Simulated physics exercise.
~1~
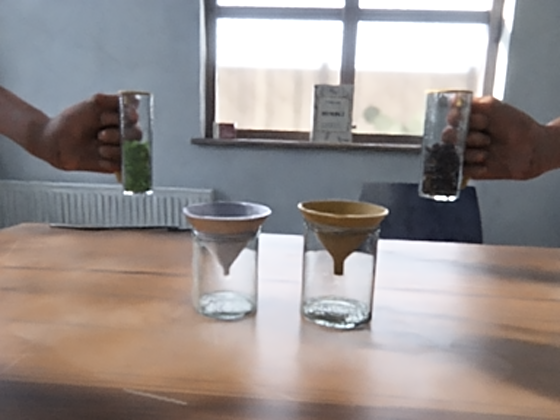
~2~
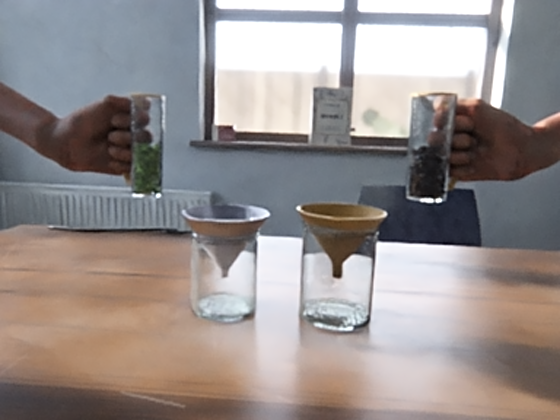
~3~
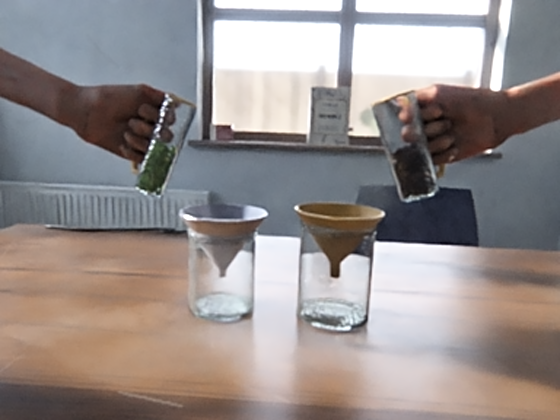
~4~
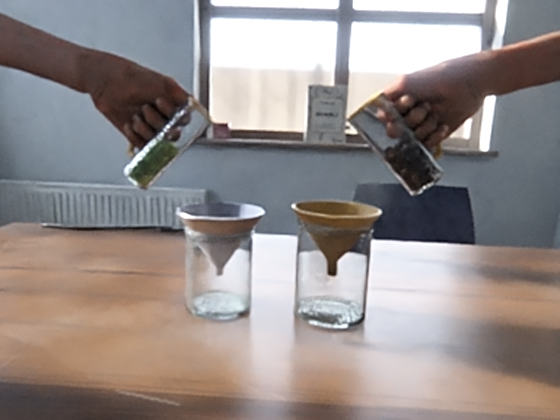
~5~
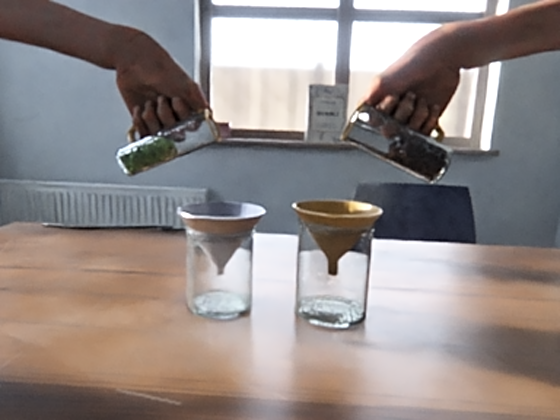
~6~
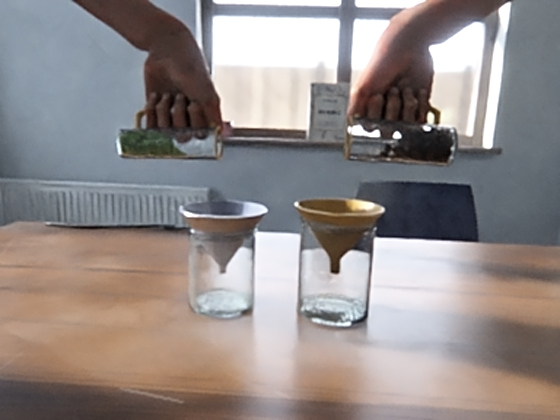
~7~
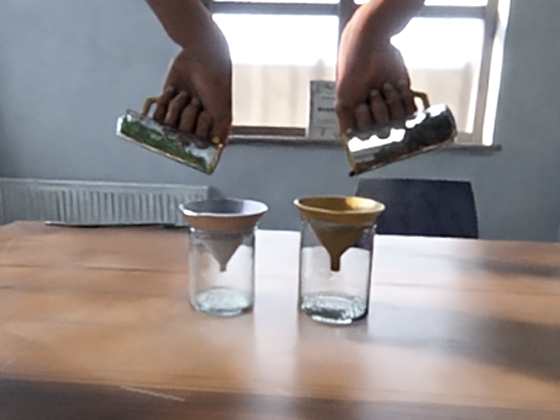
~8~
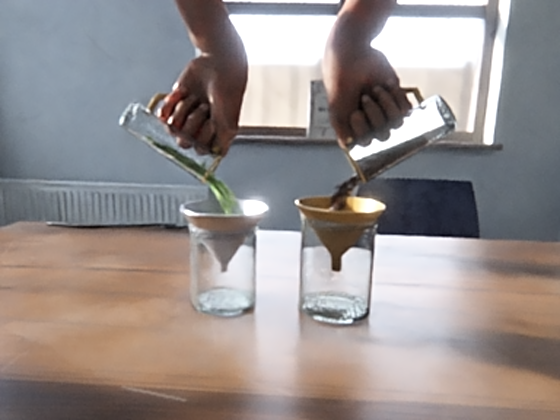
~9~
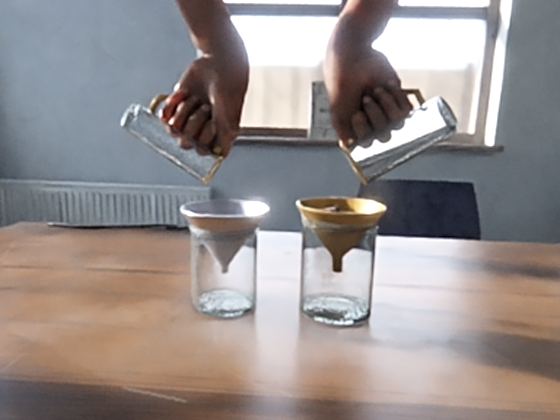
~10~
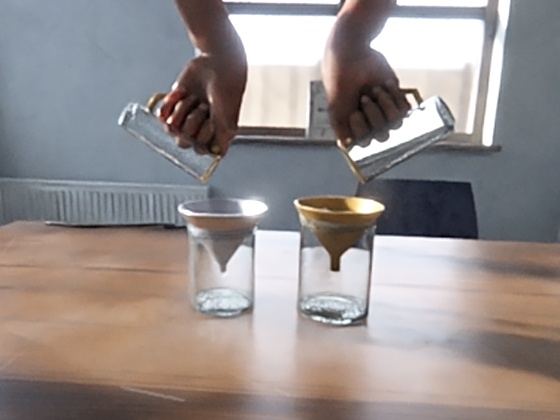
Two hands tilted glass cups inward over funnels set in empty jars on a wooden table, tipping green bits from the left and dark bits from the right until both cups were empty, but everything stayed in the funnels and nothing reached the jars.
